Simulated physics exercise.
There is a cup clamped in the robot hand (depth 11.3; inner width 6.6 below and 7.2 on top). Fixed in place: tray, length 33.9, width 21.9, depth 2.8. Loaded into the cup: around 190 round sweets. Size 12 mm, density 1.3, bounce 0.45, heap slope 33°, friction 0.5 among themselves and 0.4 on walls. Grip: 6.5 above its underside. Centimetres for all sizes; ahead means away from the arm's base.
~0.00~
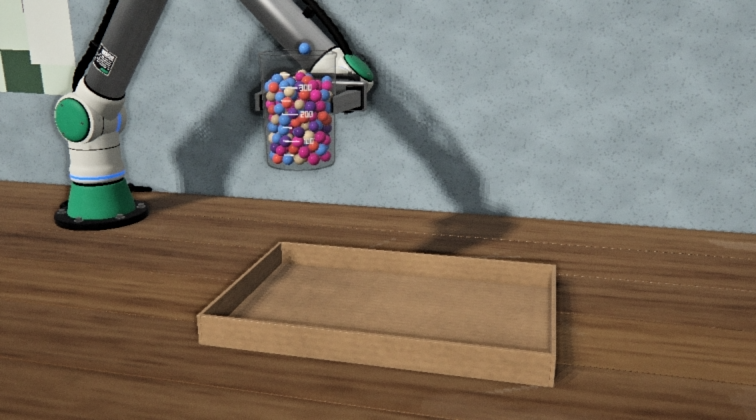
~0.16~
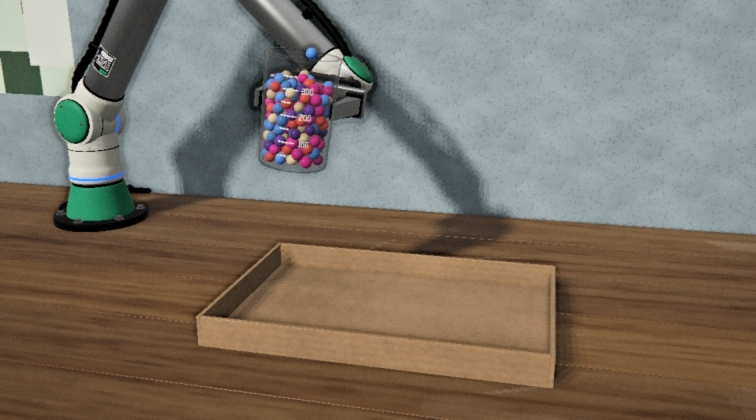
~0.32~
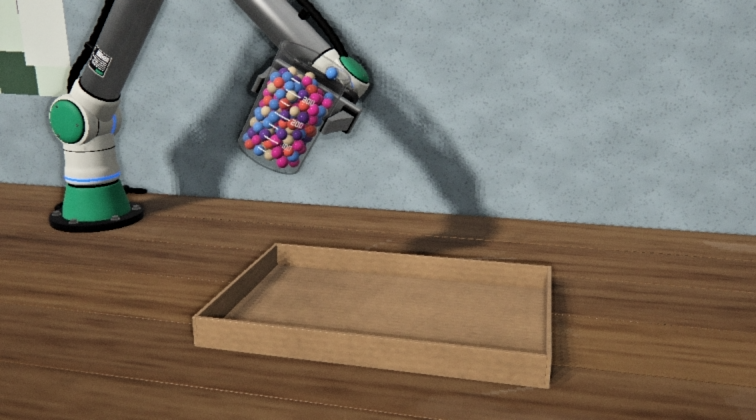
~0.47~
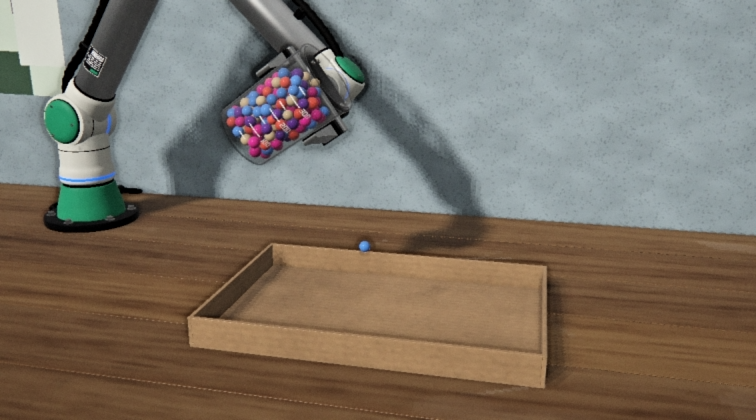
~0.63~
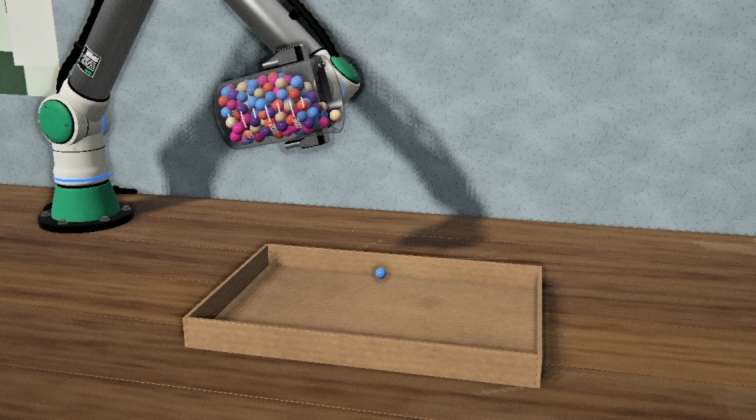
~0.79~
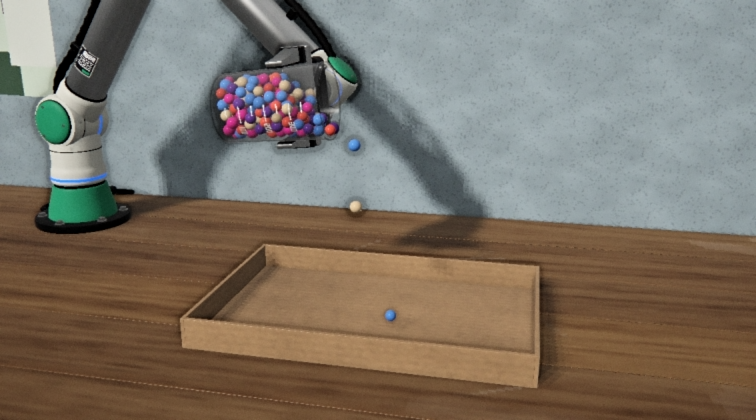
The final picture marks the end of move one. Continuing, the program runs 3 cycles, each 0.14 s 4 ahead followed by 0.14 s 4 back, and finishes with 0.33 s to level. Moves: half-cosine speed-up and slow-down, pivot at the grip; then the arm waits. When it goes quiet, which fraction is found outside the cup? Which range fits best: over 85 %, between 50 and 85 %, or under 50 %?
The range that fits is between 50 and 85 %.
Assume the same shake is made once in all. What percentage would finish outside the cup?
That change gives some 30 percent.
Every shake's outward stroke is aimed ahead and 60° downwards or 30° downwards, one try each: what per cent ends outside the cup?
Try one gives about 20 in a hundred, try two about 40 in a hundred.
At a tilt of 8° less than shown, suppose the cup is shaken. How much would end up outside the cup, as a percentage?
Near 40 %.
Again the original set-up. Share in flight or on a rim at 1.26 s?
3 %.
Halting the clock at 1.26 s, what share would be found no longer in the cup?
By then near 30 % is out.
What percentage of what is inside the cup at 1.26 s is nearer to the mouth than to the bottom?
Share in the mouth half: About 60 %.
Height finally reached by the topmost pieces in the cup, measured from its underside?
Around 6.0 cm above the underside.
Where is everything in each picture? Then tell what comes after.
The first picture shows cup middle at (300, 110), level; upper third of the load around (300, 93), from x 270 to 325, top at y 50; 187 in the cup.
The second picture shows cup middle at (298, 112), tilted 8° forward; upper third of the load around (297, 94), from x 270 to 330, top at y 55.
The third picture shows cup middle at (291, 111), tilted 29° forward; upper third of the load around (292, 94), from x 250 to 330, top at y 75; 186 in the cup, 1 in flight or on a rim.
The fourth picture shows cup middle at (284, 108), tilted 55° forward; upper third of the load around (284, 93), from x 230 to 365, top at y 75; 186 in the cup, 1 in flight or on a rim.
The fifth picture shows cup middle at (278, 106), tilted 76° forward; upper third of the load around (273, 93), from x 225 to 380, top at y 80; 186 in the cup, 1 in the tray.
The sixth picture shows cup middle at (275, 105), tilted 84° forward; upper third of the load around (264, 91), from x 220 to 390, top at y 80; 184 in the cup, 1 in the tray, 2 in flight or on a rim.
By 1.26 s, tilted 84° forward, highest piece 24 above the table; 130 in the cup, 52 in the tray, 5 in flight or on a rim.
By 1.73 s, tilted 68° forward, highest piece 23 above the table; 110 in the tray, 69 in the cup, 1 on the table or floor, 7 in flight or on a rim.
By 2.16 s, level, highest piece 22 above the table; 117 in the tray, 69 in the cup, 1 on the table or floor.
By 3.21 s, level, highest piece 22 above the table; 117 in the tray, 69 in the cup, 1 on the table or floor.
Final count, 117 in the tray, 69 in the cup, 1 on the table or floor. That is 63 % outside the cup.
